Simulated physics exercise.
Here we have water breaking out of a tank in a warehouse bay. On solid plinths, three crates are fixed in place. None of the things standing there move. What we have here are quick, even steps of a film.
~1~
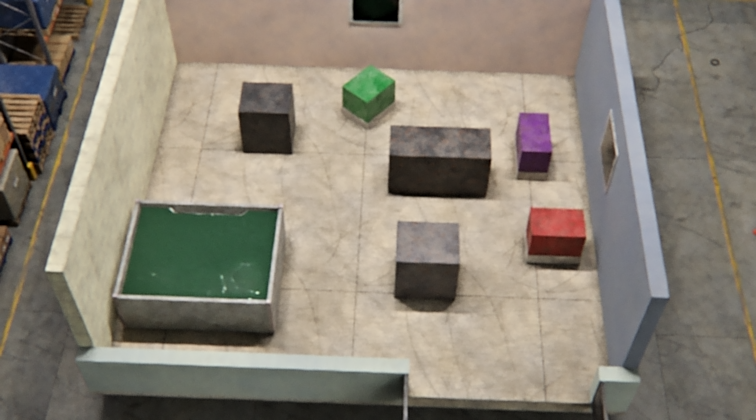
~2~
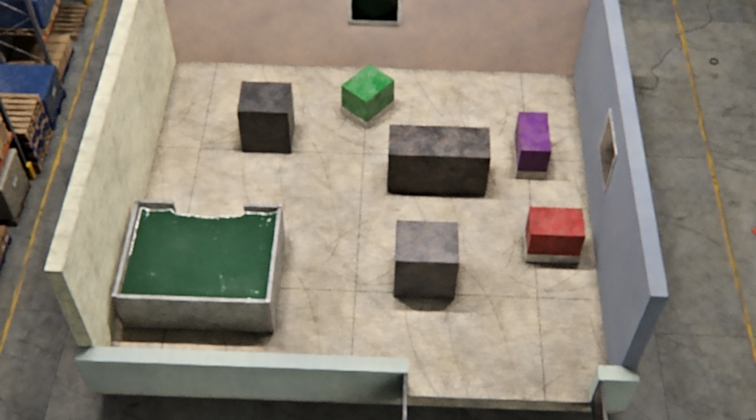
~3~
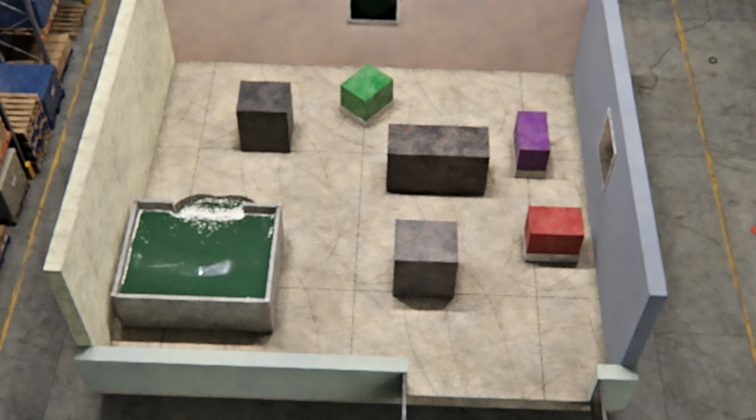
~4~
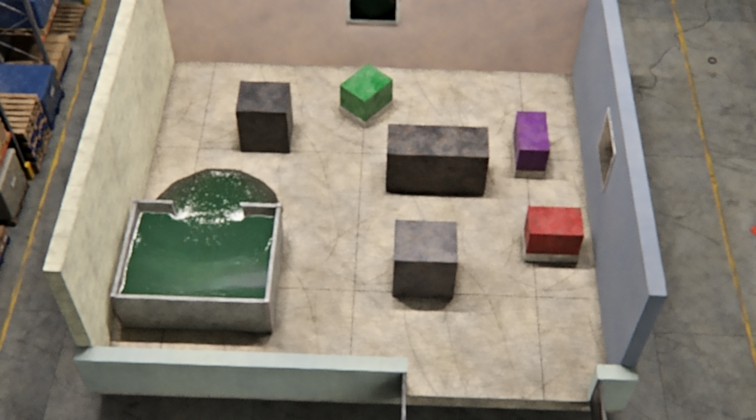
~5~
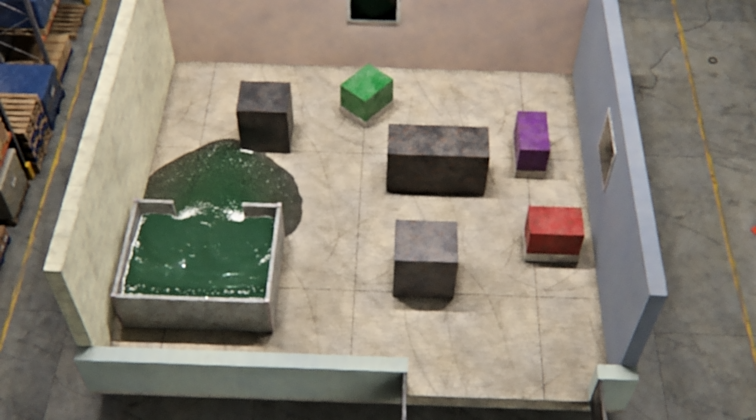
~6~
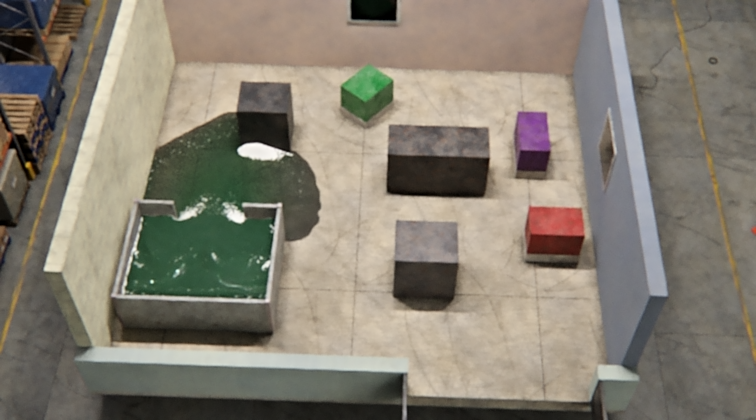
Green water pours from the far side of an open tank and spreads around a dark block.
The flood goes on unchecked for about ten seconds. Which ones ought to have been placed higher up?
In the end: The purple crate stays dry; the green crate gets soaked; the red crate stays dry.
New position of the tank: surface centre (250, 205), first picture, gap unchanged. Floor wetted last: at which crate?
That would be the red-painted one.
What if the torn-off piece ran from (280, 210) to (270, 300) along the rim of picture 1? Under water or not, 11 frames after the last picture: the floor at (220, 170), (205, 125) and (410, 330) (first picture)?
One by one, they turn out not soaked, not soaked and drenched.
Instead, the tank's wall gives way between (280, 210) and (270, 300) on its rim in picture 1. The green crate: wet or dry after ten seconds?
Per crate - green crate: Untouched.
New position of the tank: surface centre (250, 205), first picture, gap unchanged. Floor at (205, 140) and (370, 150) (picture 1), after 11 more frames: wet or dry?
The first spot is wetted, while the second is wetted.
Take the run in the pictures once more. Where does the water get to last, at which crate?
The red one.
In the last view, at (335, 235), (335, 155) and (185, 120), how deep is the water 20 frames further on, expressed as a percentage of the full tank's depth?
About 2, 6, 25 %.
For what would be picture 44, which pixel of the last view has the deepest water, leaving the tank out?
It will be deepest around (348, 68).
A moment on, water covers 25 % of the floor; the purple crate not reached, the green crate water round its plinth, the red crate not reached.
Next, water covers 35 % of the floor; the purple crate not reached, the green crate water round its plinth, the red crate not reached.
Then, water covers 55 % of the floor; the purple crate water round its plinth, the green crate water round its plinth, the red crate not reached.
Later, water covers 75 % of the floor; the purple crate water round its plinth, the green crate water round its plinth, the red crate water round its plinth.
In the end, water covers 100 % of the floor; the purple crate stayed above the water, the green crate was topped, the red crate stayed above the water.
